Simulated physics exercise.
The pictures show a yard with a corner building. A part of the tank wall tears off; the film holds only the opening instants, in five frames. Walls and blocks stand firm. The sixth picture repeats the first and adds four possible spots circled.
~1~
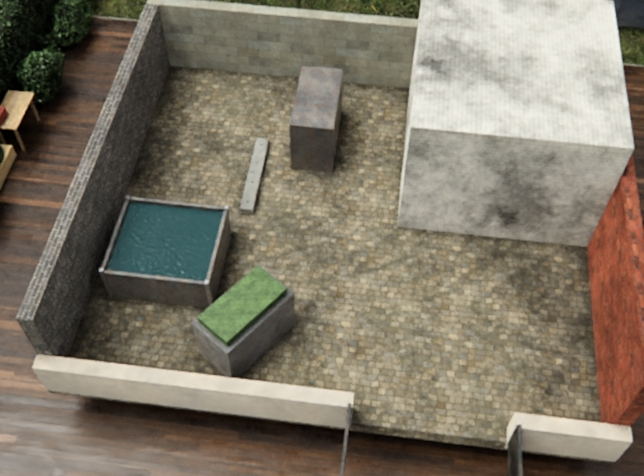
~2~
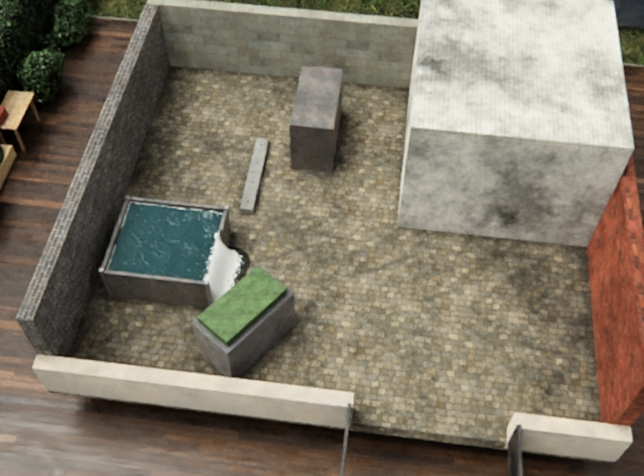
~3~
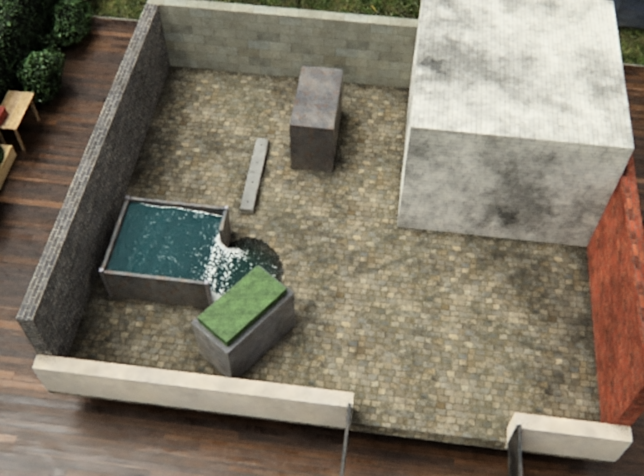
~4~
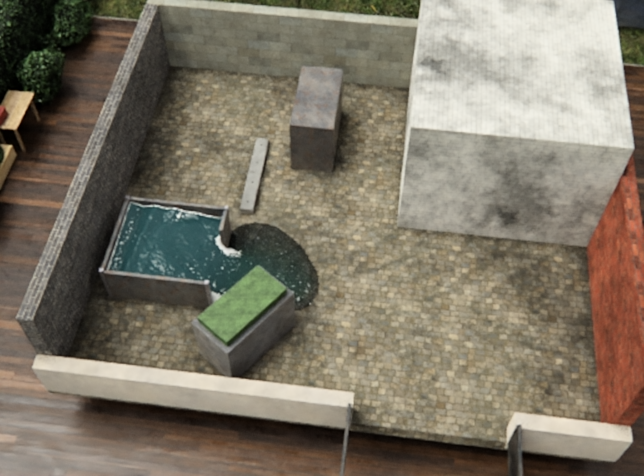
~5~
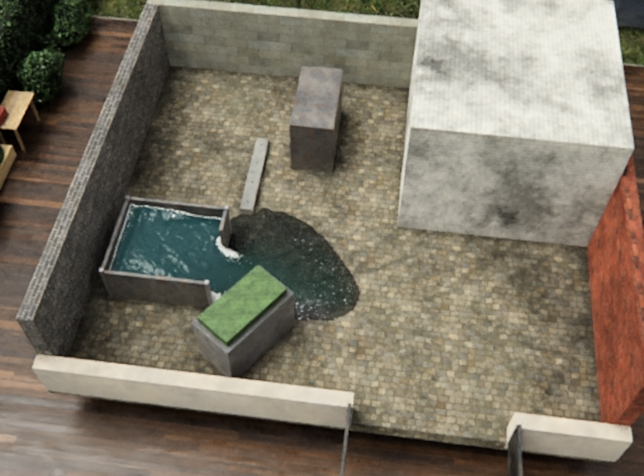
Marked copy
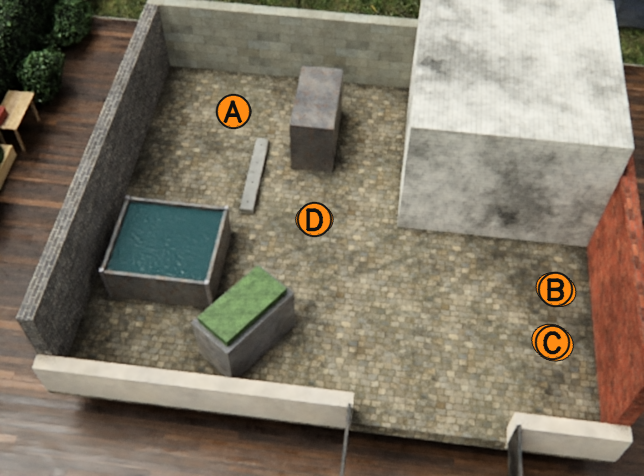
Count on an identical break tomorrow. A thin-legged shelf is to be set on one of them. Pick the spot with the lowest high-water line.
Take A.
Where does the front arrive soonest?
It is D.
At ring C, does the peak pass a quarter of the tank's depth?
No, less.
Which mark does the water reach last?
Here it is ring A.
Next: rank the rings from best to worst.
A, D, C, B.
On the marked copy, A at (233, 111); B at (555, 289); C at (552, 342); D at (314, 219).
Choosing A, the water peaks at about 3 % of the depth that stood in the tank.
Choosing B, the water peaks at about 25 % of the depth that stood in the tank.
Choosing C, the water peaks at about 17 % of the depth that stood in the tank.
Choosing D, the water peaks at about 8 % of the depth that stood in the tank.
